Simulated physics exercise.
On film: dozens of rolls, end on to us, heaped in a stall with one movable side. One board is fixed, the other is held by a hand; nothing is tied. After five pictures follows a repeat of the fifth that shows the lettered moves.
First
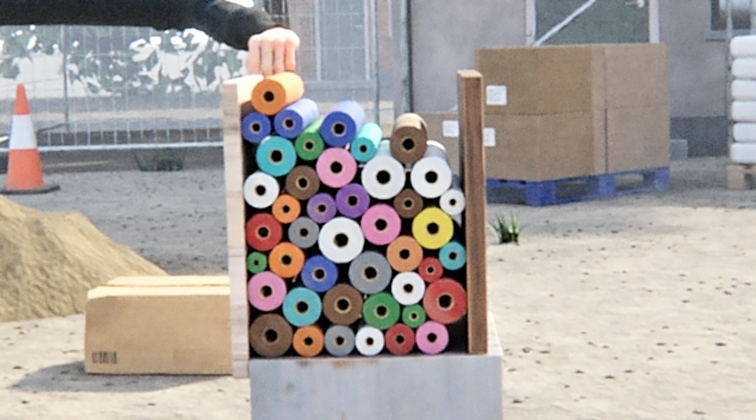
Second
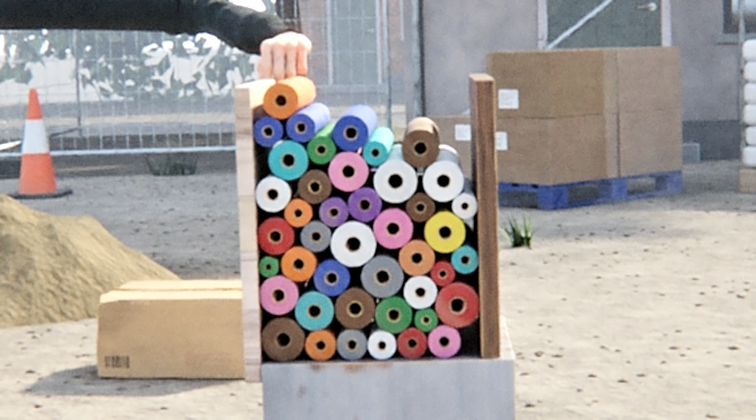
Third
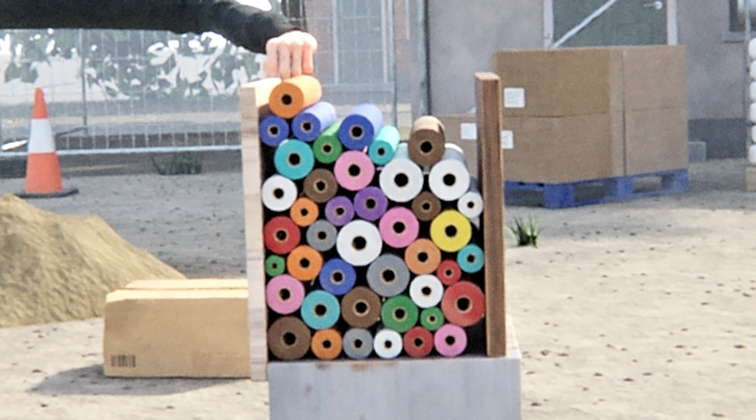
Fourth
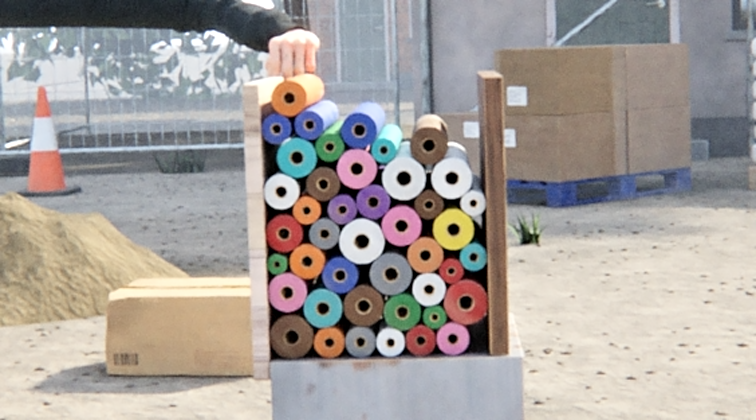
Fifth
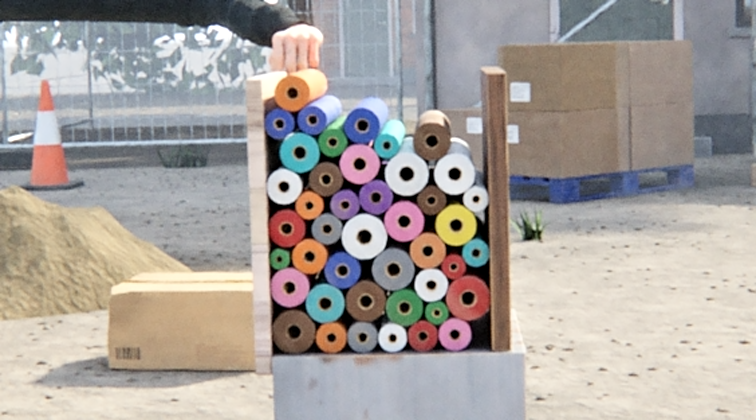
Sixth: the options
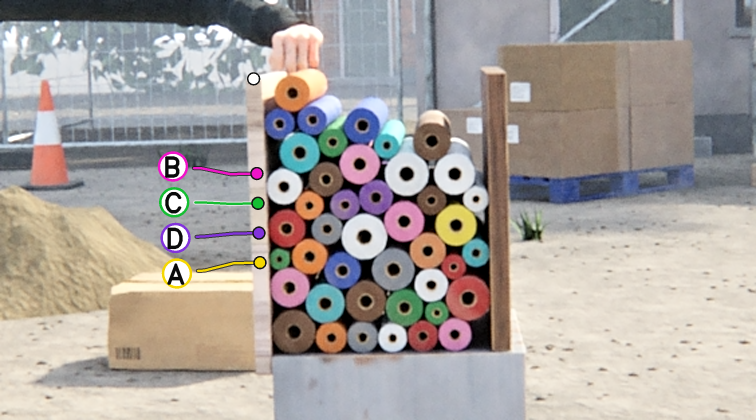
We see a hand resting at the top left of a heap of colourful rolls between two upright side boards, outdoors near a traffic cone and boxes. The view shifts slightly, while the hand, boards and rolls show no clear movement.
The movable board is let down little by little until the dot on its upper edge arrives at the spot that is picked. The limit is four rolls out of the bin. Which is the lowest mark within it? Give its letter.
Mark C is as low as it can go.
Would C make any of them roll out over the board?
Yes, at C.
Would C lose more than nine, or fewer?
Fewer than nine.
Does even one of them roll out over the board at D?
Yes.
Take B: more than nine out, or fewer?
At B, fewer than nine.
On the marked copy, A at (260, 262); B at (257, 174); C at (258, 203); D at (259, 233); the white dot at (254, 79).
Following C. Soon after the start, top of the board (264, 136).
Later, top of the board (267, 200).
In the end, top of the board (267, 202), two out over the board.
As for the rest, A more than four out over the board; B two out over the board; D five out over the board.
